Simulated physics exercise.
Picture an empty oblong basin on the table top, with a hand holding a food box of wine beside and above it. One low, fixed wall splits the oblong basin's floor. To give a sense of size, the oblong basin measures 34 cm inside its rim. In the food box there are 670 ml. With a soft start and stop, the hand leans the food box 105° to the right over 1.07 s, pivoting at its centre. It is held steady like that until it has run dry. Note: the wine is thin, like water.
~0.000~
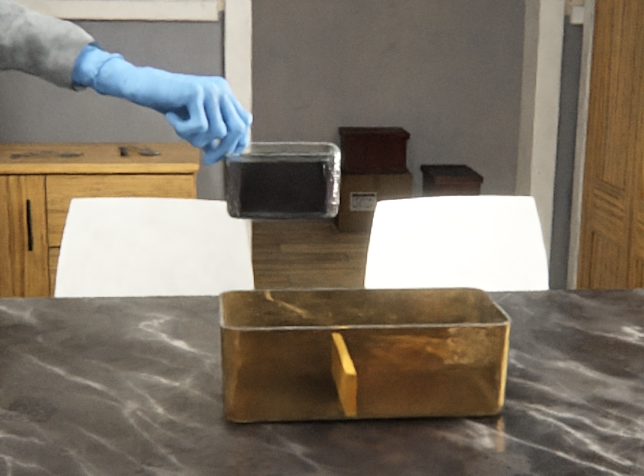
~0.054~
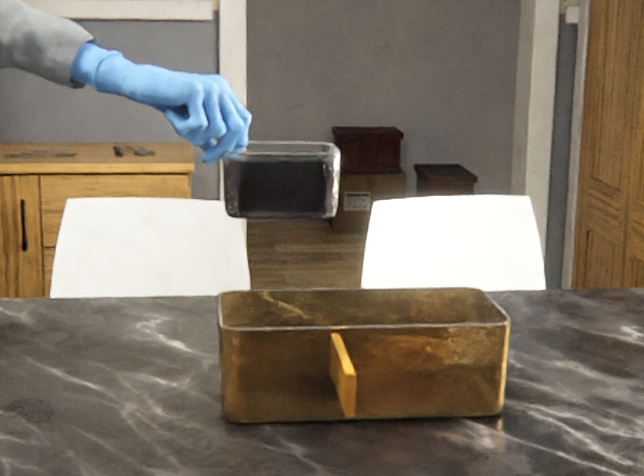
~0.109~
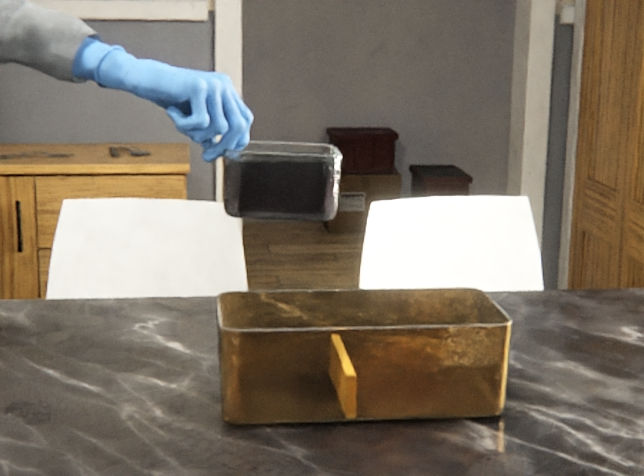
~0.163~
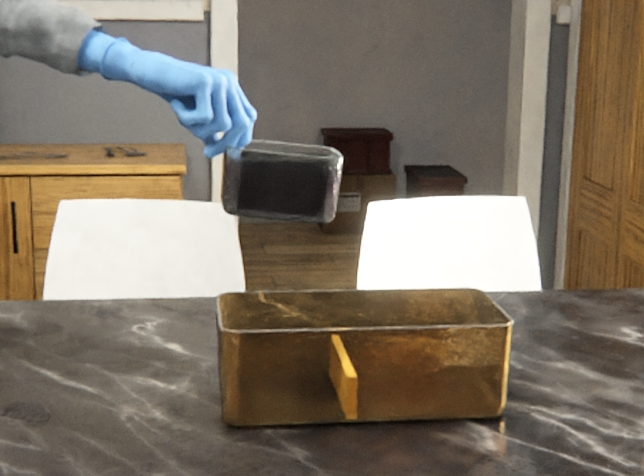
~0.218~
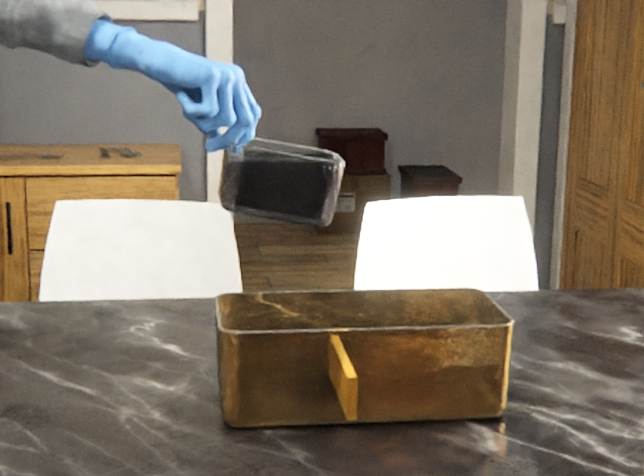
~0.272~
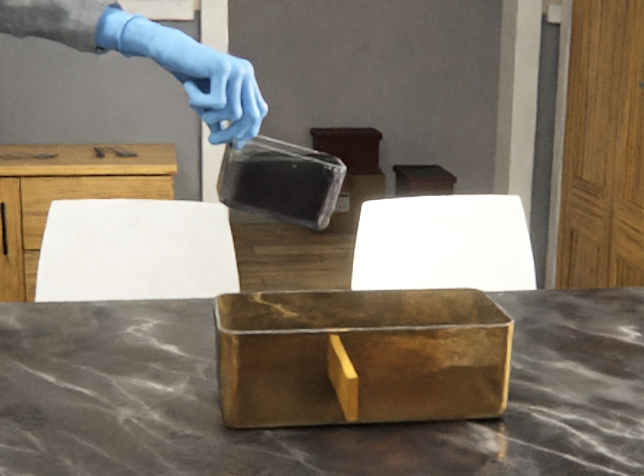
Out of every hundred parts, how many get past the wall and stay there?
About 92 out of 100.
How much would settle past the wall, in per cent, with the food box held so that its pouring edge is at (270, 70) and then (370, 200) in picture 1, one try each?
Roughly 65 per cent the first time and 100 per cent the second.
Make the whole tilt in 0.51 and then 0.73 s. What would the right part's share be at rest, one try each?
90 in a hundred, followed by 90 in a hundred.
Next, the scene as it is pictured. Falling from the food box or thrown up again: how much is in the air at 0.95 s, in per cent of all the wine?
It comes to some 8 percent of the total.
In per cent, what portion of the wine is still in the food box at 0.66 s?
46 %.
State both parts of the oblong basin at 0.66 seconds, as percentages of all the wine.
Roughly 0 sits left and 18 sits right.
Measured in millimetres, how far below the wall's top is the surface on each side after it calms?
Noted: Left near 52 mm, right near 32 mm.
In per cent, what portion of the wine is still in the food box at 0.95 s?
9 %.
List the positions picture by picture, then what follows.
In the first frame, tilt 0°; pouring edge (337, 150); surface from (226, 158) to (334, 158); the oblong basin's rim runs from (221, 310) to (497, 306); the wall's top is at (343, 354).
In the second frame, tilt 1°; pouring edge (336, 150); surface from (225, 157) to (333, 157).
In the third frame, tilt 3°; pouring edge (337, 152); surface from (227, 157) to (335, 158).
In the fourth frame, tilt 6°; pouring edge (339, 155); surface from (226, 157) to (335, 159).
In the fifth frame, tilt 10°; pouring edge (340, 160); surface from (227, 157) to (338, 159).
In the sixth frame, tilt 16°; pouring edge (341, 165); surface from (227, 158) to (340, 159).
Then, 0.66 s in, the tilt is 71° and 45 per cent is still to pour, 0 is left of the wall and 18 right of it.
Then, 0.95 s in, the tilt is 102° and 9 per cent is still to pour, 2 is left of the wall and 81 right of it.
Then, 1.25 s in, the tilt is 105° and 0 per cent is still to pour, 5 is left of the wall and 92 right of it.
Then, 1.57 s in, the tilt is 105° and 0 per cent is still to pour, 6 is left of the wall and 92 right of it.
Finally, 6 per cent lies left of the wall, 92 right of it and 1 outside.
